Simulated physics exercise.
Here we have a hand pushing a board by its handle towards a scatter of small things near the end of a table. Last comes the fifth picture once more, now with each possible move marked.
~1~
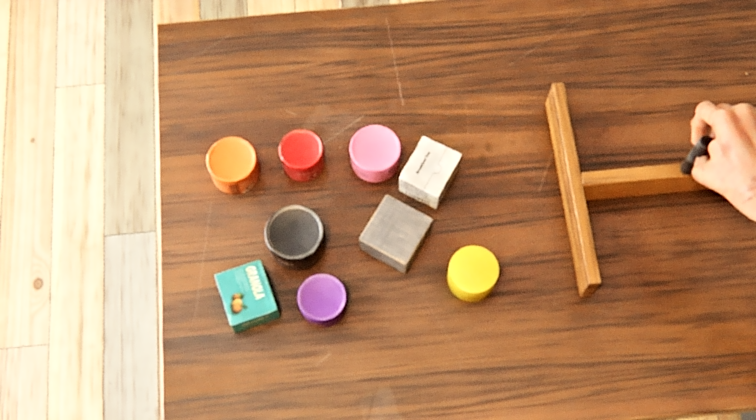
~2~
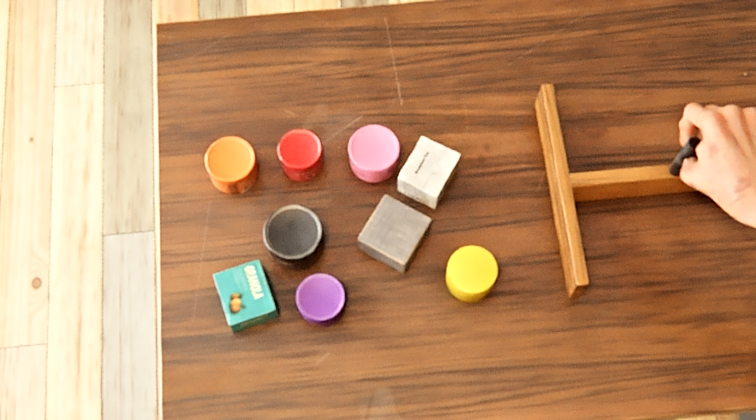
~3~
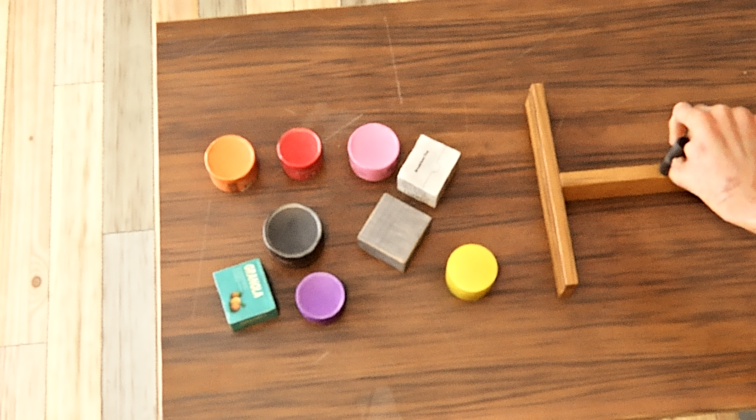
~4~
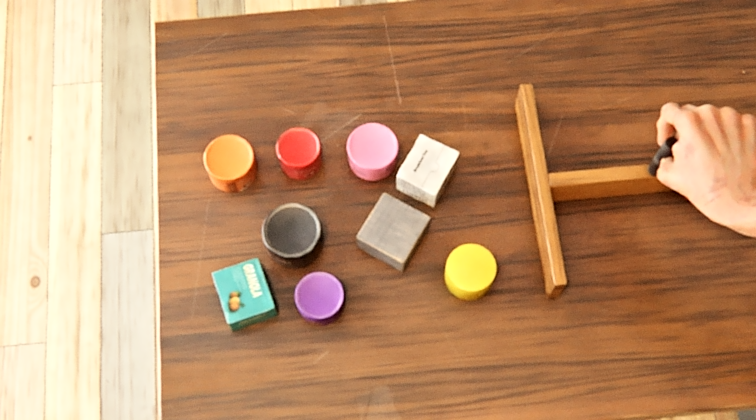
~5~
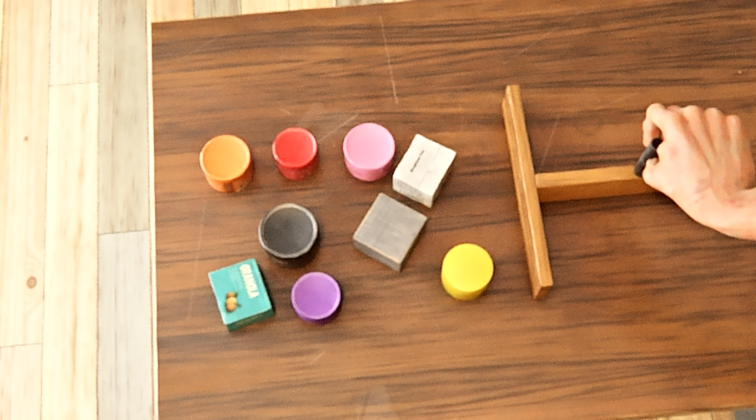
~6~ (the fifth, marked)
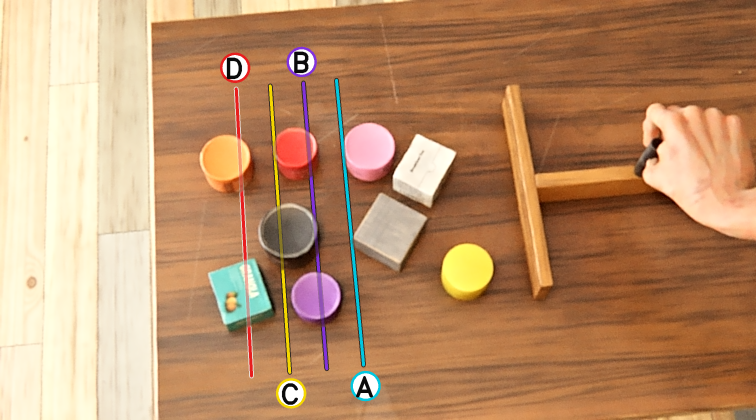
A hand slides a wooden T-shaped board left across a table toward scattered small objects.
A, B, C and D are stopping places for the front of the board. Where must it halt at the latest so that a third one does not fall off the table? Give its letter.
Line D.
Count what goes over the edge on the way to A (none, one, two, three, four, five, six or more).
By then, none.
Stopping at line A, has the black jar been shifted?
Yes.
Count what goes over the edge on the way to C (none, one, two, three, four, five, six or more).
By then, none.
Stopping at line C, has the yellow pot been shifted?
Yes.
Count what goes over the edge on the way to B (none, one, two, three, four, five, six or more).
The count is none.
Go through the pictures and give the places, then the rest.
The first frame shows black jar (296, 238); white packet (430, 173); orange jar (234, 167).
The second frame shows board (565, 180); pink tub (374, 154).
The third frame shows board (555, 180); grey block (395, 232).
The fourth frame shows board (543, 180); purple tub (320, 299).
The fifth frame shows board (530, 181); black jar (290, 236); white packet (424, 171); orange jar (228, 165).
On the marked copy, A at (349, 215); B at (314, 218); C at (279, 221); D at (244, 224).
Taking D. A third of the way, board (428, 191); yellow pot (405, 281); pink tub (348, 151).
Two thirds of the way, board (325, 200); orange jar (202, 171); turquoise packet (223, 299).
When it is over, board (244, 207); orange jar (156, 179); turquoise packet (161, 309); none fallen.
As for the rest, A is within the limit but short; B is within the limit but short; C is within the limit but short.
